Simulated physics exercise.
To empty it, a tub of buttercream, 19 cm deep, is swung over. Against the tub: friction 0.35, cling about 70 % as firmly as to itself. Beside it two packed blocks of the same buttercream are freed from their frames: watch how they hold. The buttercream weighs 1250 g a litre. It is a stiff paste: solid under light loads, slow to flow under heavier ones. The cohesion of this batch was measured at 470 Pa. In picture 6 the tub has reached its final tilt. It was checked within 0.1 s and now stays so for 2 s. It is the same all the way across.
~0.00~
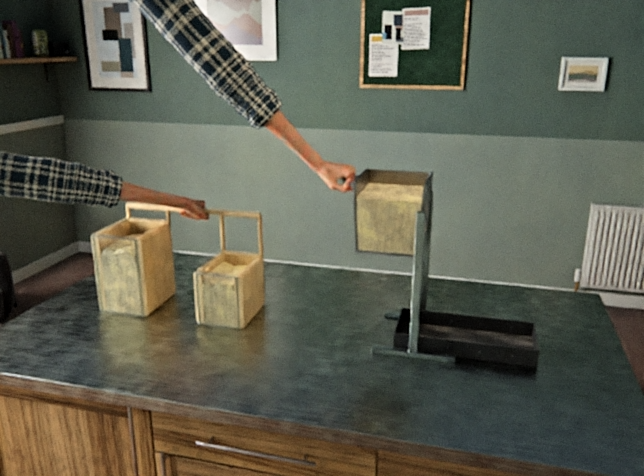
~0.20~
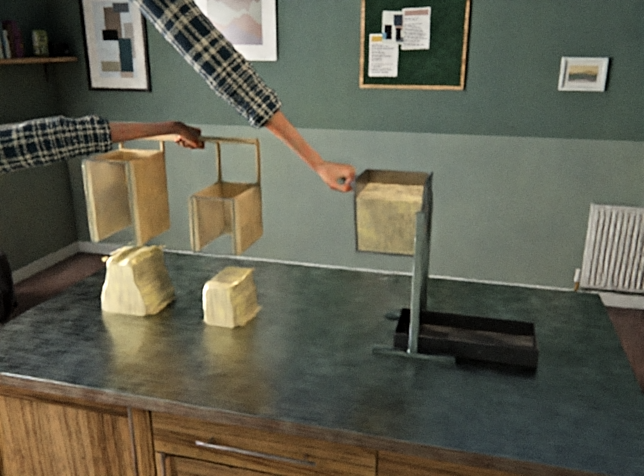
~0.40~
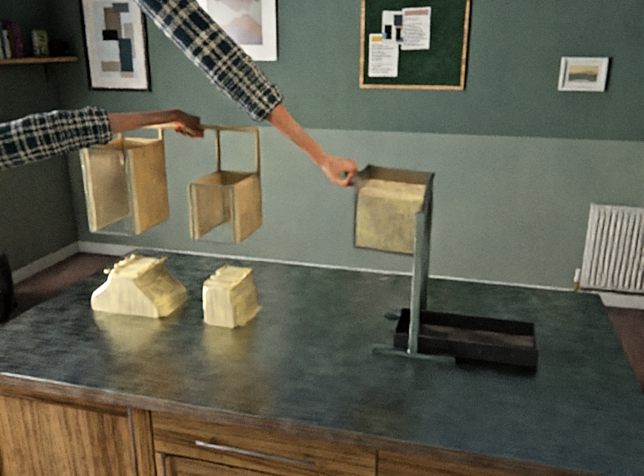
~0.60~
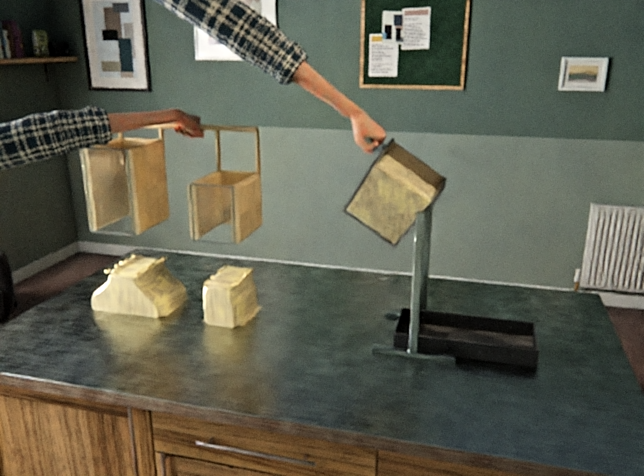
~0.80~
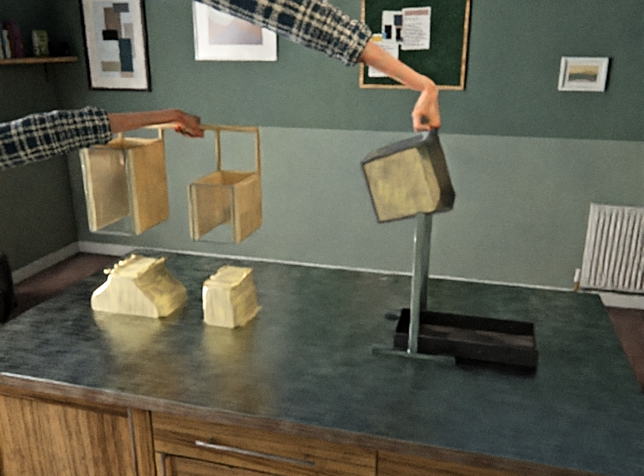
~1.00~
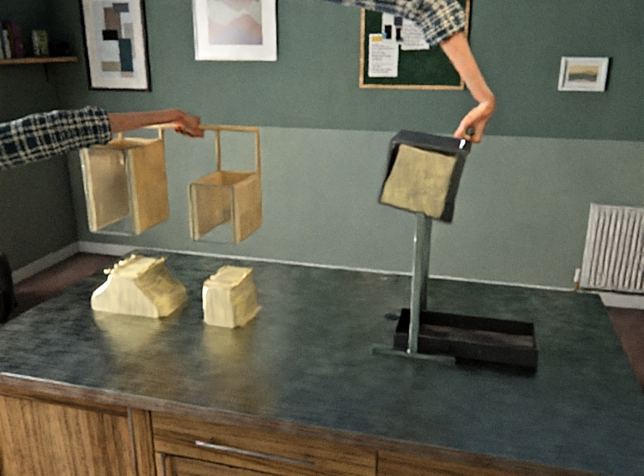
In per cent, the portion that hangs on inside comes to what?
Expect roughly 41 %.
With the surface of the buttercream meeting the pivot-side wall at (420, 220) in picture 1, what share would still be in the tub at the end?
In that case some 60 per cent.
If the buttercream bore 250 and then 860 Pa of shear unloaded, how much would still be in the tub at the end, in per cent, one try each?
In turn about 30 %, 100 %.
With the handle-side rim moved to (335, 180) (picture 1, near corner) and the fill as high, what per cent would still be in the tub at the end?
In that case some 25 per cent.
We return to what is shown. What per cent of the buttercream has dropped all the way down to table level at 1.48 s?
Near 10 %.
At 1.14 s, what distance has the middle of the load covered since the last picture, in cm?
About 5 cm.
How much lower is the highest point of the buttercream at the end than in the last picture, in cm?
Some 11 cm.
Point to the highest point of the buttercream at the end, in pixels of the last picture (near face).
At about (416, 186).
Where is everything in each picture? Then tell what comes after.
Handle-side rim at (356, 183), tilt 0 degrees; crest of the buttercream at (367, 197); block heights 22 cm, 15 cm (left to right), in the first picture.
Handle-side rim at (356, 183), tilt 0 degrees; crest of the buttercream at (367, 197); block heights 19 cm, 14 cm (left to right), in the second picture.
Handle-side rim at (358, 178), tilt 4 degrees; crest of the buttercream at (362, 194); block heights 15 cm, 14 cm (left to right), in the third picture.
Handle-side rim at (383, 152), tilt 33 degrees; crest of the buttercream at (378, 167); block heights 15 cm, 14 cm (left to right), in the fourth picture.
Handle-side rim at (432, 141), tilt 71 degrees; crest of the buttercream at (417, 149); block heights 15 cm, 14 cm (left to right), in the fifth picture.
Handle-side rim at (468, 155), tilt 100 degrees; crest of the buttercream at (405, 146); block heights 15 cm, 14 cm (left to right), in the sixth picture.
After 1.14 s, the tub is at 100 degrees and holds 89 %.
After 1.31 s, the tub is at 100 degrees and holds 54 %.
After 1.48 s, the tub is at 100 degrees and holds 41 %.
After 1.65 s, the tub is at 100 degrees and holds 41 %.
After 3.00 s, the tub is at 100 degrees and holds 41 %.
